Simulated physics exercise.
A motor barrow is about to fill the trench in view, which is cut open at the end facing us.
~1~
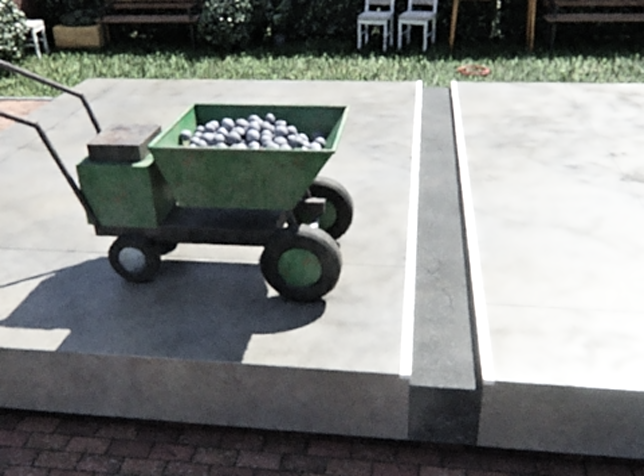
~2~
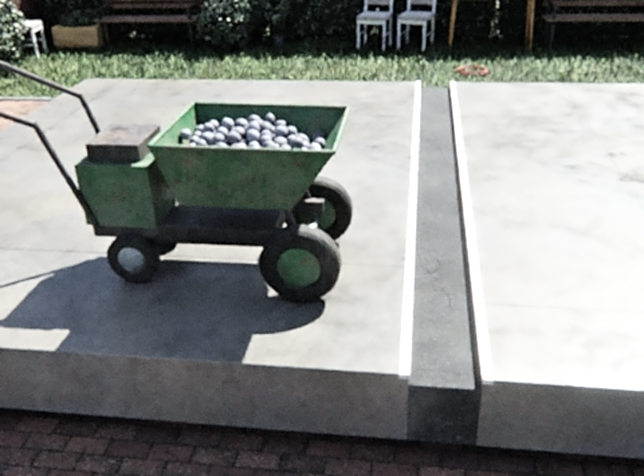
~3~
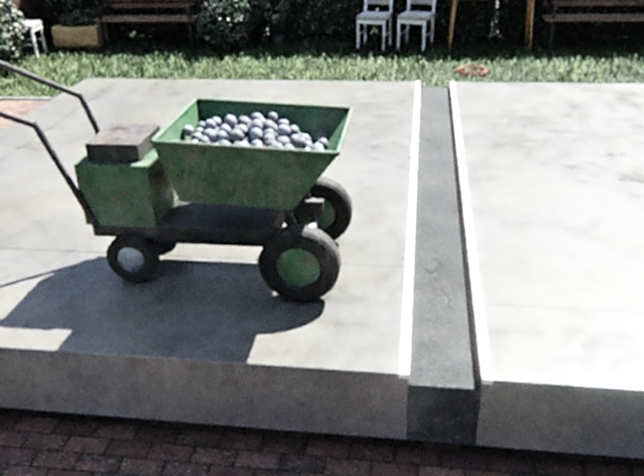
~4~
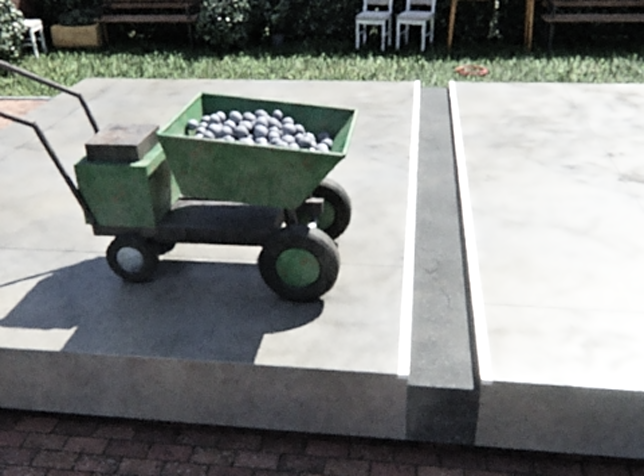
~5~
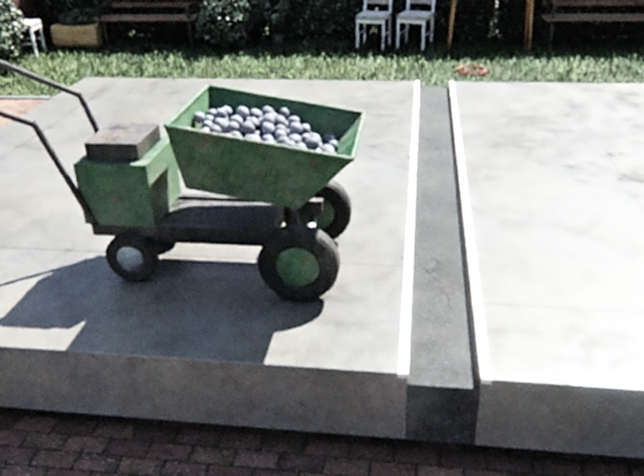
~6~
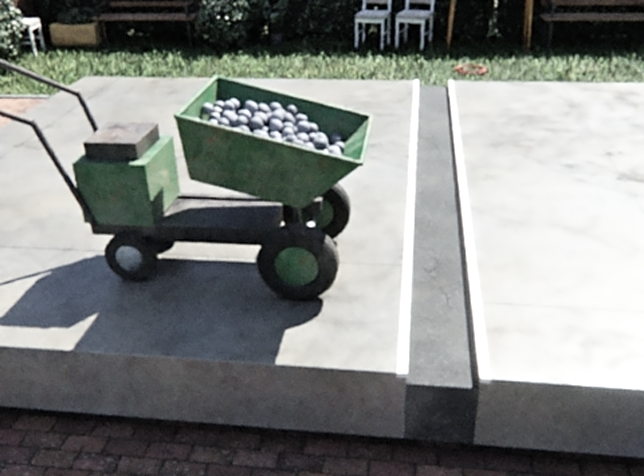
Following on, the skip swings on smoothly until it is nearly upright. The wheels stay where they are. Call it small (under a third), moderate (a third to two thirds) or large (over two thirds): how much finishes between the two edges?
Moderate.
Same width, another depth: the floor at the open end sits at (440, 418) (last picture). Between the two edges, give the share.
It comes out near 80 percent.
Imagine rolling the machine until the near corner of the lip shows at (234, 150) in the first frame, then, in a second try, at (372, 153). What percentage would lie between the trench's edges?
About 30 %, then 20 %.
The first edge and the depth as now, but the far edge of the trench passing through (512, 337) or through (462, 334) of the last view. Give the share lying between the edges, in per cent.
First case 80 %, second case 40 %.
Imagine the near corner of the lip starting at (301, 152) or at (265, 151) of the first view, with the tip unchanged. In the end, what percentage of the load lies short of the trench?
About 10 % and about 40 %.
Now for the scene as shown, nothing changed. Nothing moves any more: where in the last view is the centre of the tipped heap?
Around (463, 270).
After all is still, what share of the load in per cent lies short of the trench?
It works out to close to 0 per cent.
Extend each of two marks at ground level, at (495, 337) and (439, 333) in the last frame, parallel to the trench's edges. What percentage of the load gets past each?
Close to 30 % and 70 %, in that order.
Just after the last frame, skip tipped steeply; every one in the skip.
A moment on, skip tipped steeply; the larger part in the skip; about a tenth in or heaped over the trench; just a few beyond it; about a tenth falling.
Further on, skip tipped right over; about a tenth in the skip; just a few short of the trench; roughly half in or heaped over the trench; roughly a third beyond it.
When it is over, skip tipped right over; about a tenth in the skip; just a few short of the trench; roughly half in or heaped over the trench; roughly a third beyond it.
